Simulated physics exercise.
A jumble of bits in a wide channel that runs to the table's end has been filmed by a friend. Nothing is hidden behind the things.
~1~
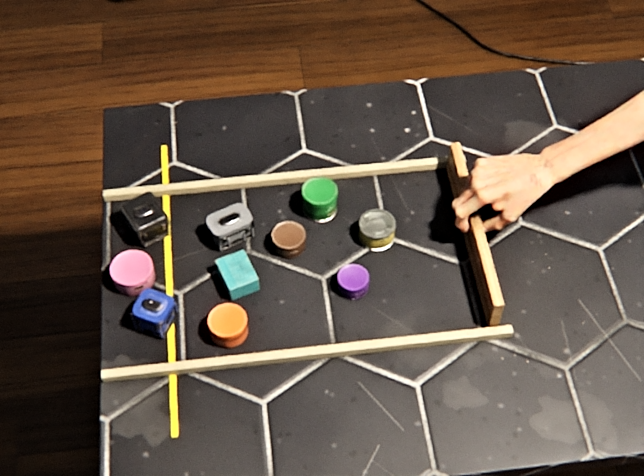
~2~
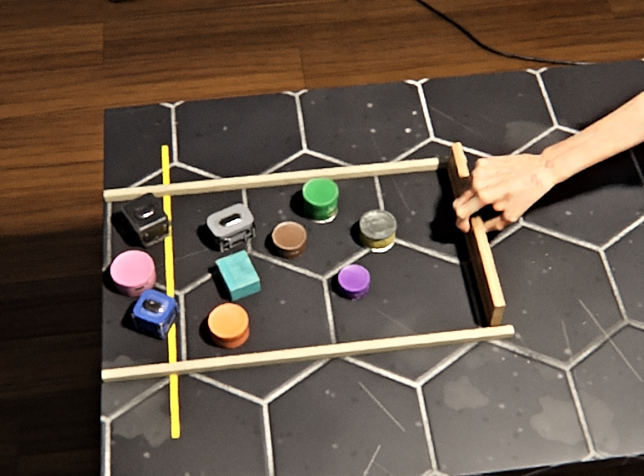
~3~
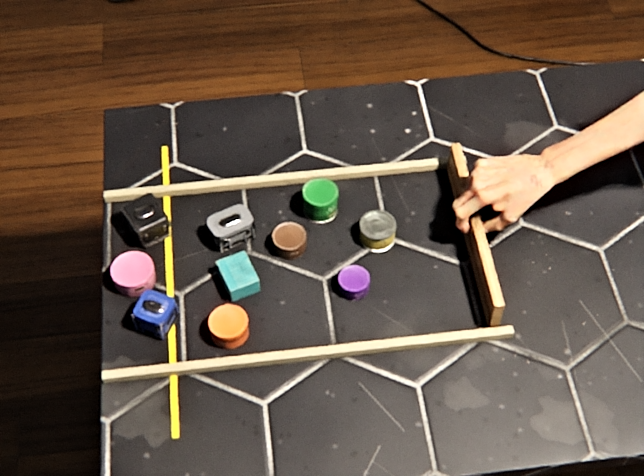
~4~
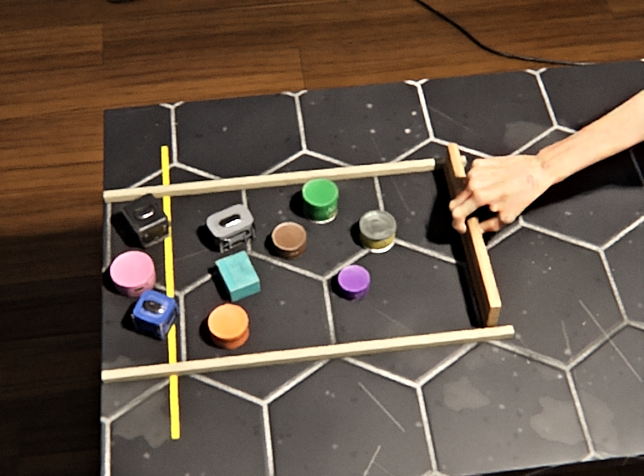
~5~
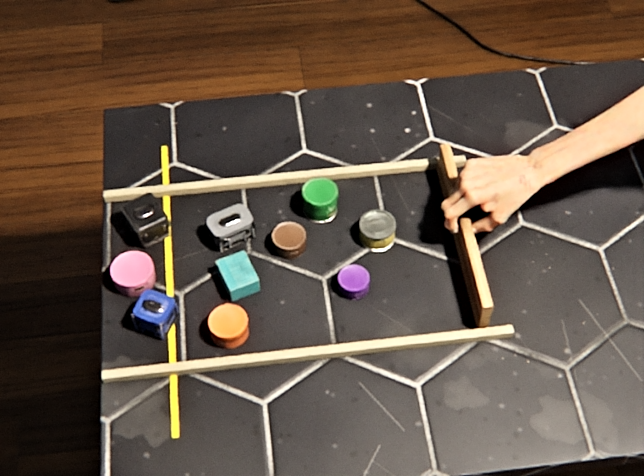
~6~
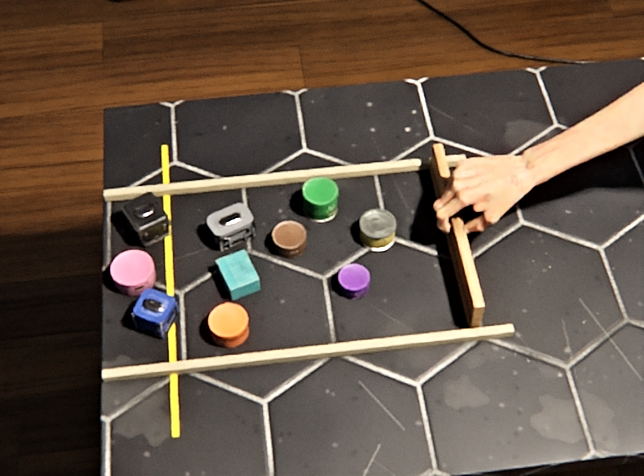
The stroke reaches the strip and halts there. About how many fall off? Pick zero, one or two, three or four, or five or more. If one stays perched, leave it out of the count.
One or two fall off.
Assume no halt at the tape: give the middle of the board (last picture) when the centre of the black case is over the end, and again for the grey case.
(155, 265) and (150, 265), more or less.
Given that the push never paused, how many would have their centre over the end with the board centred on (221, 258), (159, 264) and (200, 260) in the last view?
In order: 0, 1, 0.
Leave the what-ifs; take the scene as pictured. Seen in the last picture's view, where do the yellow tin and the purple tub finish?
The yellow tin comes to rest close to (150, 260), while the purple tub rests close to (155, 305).
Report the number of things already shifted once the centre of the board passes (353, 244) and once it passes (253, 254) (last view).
Counts: 2 / 6.
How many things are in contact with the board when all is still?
4 in contact.
A little later, none off yet; pink tub at rest near (134, 273); black case at rest near (146, 220); blue case at rest near (156, 313).
When it is over, the number that fall off is one or two; down, pink tub.
